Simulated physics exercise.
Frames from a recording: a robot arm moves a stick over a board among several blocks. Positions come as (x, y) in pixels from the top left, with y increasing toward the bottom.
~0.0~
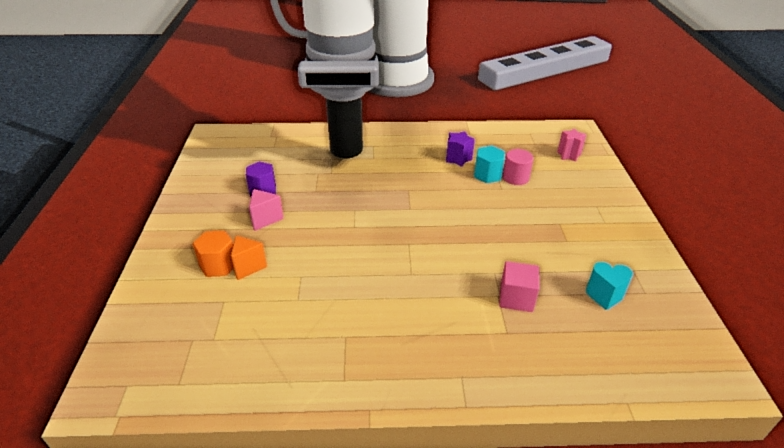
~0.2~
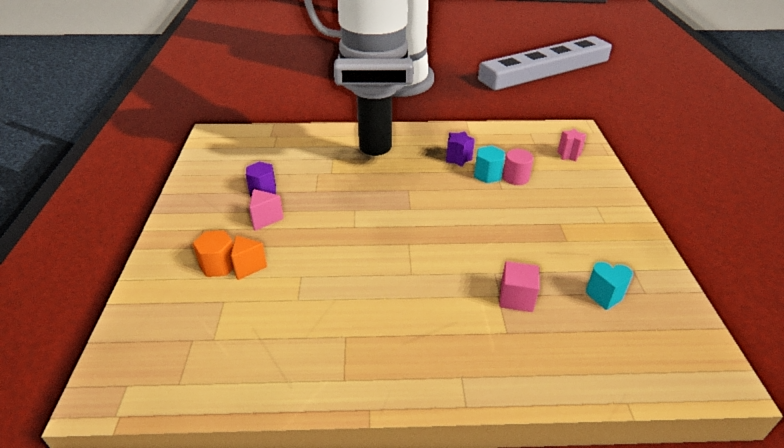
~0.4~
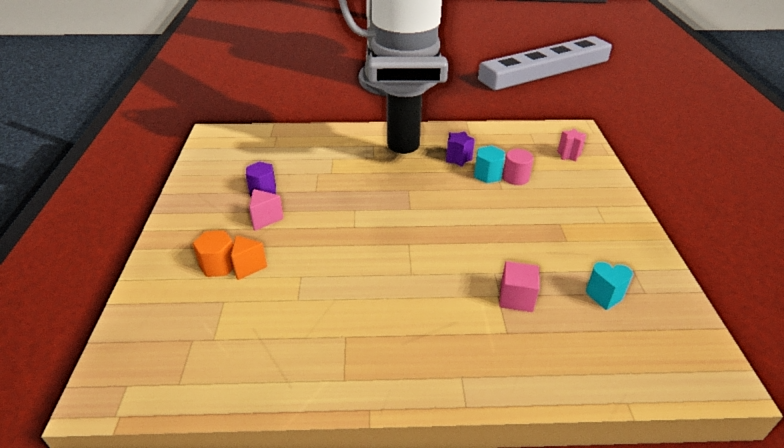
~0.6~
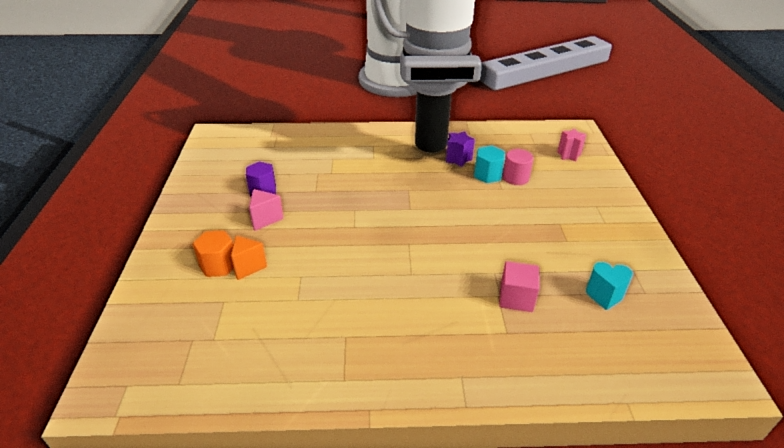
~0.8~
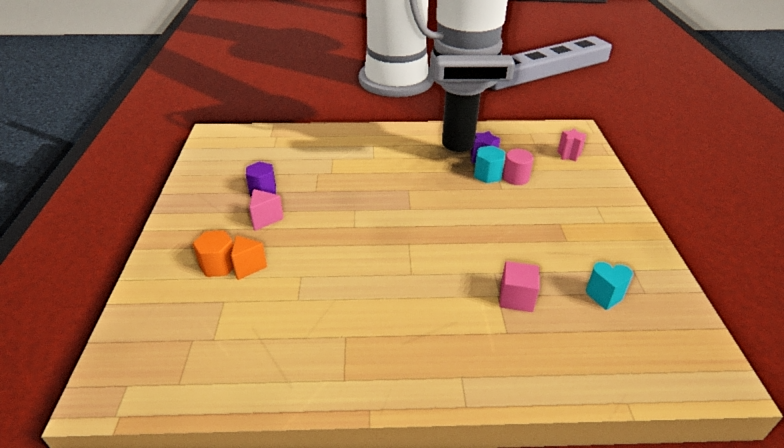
A robot arm slides a black stick right along the board, pushing a purple star block.
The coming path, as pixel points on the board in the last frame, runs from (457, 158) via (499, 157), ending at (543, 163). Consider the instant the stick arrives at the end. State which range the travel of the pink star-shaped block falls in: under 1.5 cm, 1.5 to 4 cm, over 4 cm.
Less than 1.5 cm.
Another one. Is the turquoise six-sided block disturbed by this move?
Undisturbed, or as good as.
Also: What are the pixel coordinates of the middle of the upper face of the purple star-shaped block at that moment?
The top centre is at (575, 142).
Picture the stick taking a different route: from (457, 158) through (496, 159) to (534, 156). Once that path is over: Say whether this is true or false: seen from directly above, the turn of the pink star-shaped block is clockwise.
False.
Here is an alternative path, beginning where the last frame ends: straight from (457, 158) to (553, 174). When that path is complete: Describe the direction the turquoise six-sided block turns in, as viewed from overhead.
Viewed from overhead, the turquoise six-sided block winds up turned clockwise.
The first path, step by step. One third of the way, stick at (487, 143); purple star-shaped block at (515, 137).
Two thirds of the way, stick at (517, 145); purple star-shaped block at (545, 138).
At the end, stick at (546, 150); purple star-shaped block at (575, 142); turquoise six-sided block in place; pink star-shaped block at (582, 133), turned 35° anticlockwise.
